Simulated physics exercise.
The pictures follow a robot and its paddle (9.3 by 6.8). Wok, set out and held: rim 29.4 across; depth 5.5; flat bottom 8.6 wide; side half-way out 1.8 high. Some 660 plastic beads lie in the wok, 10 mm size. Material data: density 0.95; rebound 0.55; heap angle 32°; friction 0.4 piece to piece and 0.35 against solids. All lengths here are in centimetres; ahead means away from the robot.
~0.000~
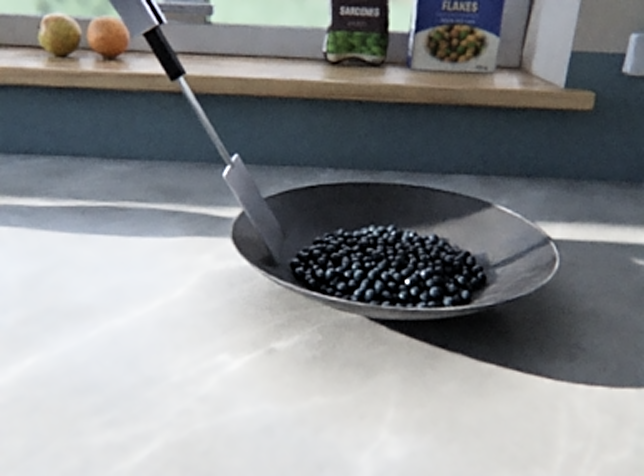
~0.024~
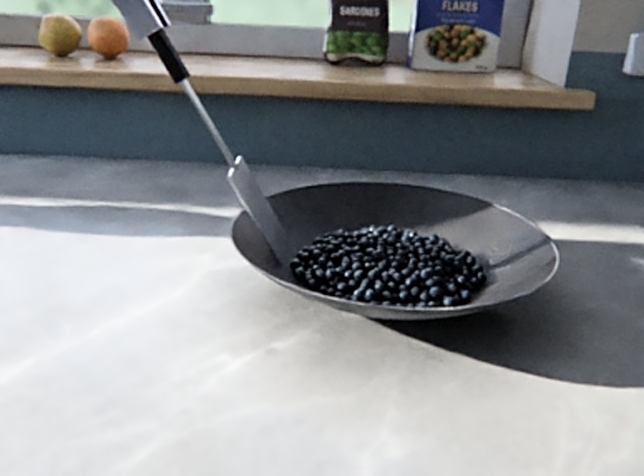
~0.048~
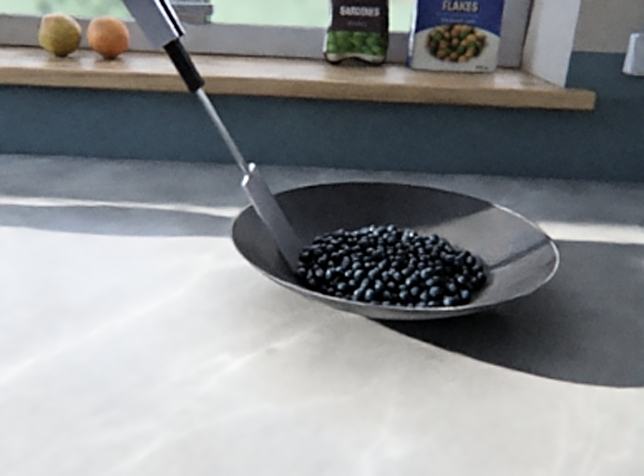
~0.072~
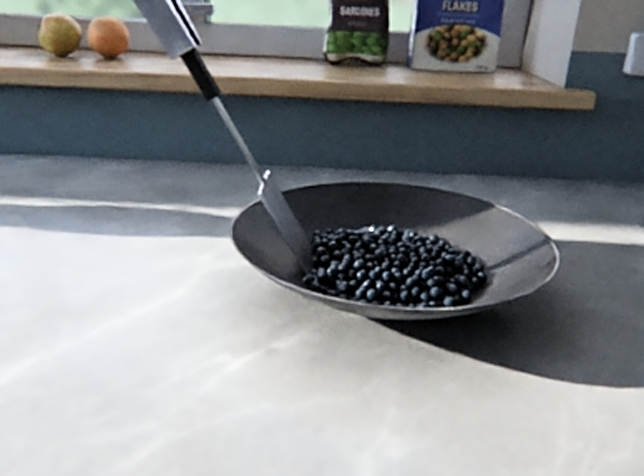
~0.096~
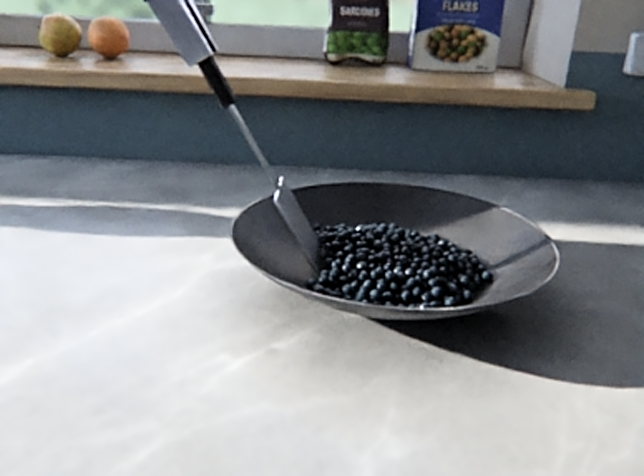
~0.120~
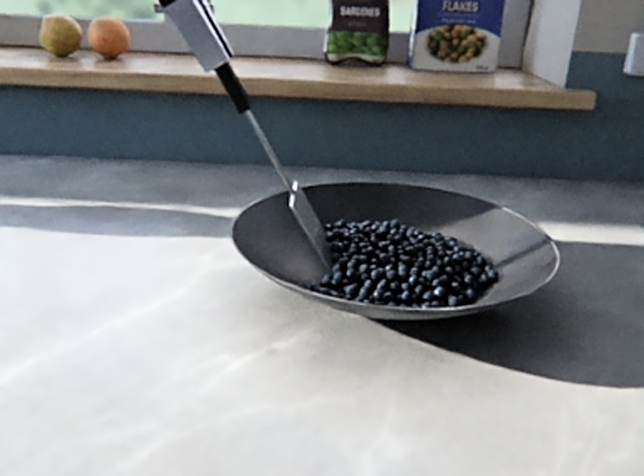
A sunlit kitchen counter is seen from slightly above, with two fruits, a sardines packet and a blue flakes box on the wooden windowsill behind. A wide dark grey wok holds a heap of shiny blue-black beads, with a robot's metal paddle slanting in from the upper left. The paddle slides slowly rightward inside the wok, nudging the beads slightly right, while the camera stays still.
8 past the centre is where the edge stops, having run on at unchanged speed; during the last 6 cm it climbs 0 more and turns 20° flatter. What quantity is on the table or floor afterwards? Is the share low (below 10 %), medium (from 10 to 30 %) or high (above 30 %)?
The share is low, below 10 %.
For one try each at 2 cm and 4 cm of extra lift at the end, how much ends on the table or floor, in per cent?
Result, in order: Approx. 0 % and 5 %.
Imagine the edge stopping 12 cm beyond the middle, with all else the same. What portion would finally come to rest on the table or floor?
It would come to roughly 25 percent.
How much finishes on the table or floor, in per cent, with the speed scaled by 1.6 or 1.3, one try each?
Try one about 10 %, try two about 5 %.
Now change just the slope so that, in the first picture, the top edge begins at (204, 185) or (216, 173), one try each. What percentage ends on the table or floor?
About 5 and 0 per cent.
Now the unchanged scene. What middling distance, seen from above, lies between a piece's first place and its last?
It comes out at about 5 cm.
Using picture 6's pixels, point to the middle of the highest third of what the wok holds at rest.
(497, 246).
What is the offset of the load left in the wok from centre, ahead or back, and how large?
Ahead, by about 4.5 cm.
After 0.20 s, sloping 60°, highest piece 5 above the table; 655 in the wok.
After 0.28 s, sloping 51°, highest piece 6 above the table; 655 in the wok.
After 0.52 s, sloping 40°, highest piece 7 above the table; 613 in the wok, 38 on the table or floor, 4 on the blade or in flight.
After 1.57 s, sloping 40°, highest piece 6 above the table; 613 in the wok, 42 on the table or floor.
At rest, 613 in the wok, 42 on the table or floor. That is 6 % on the table or floor.
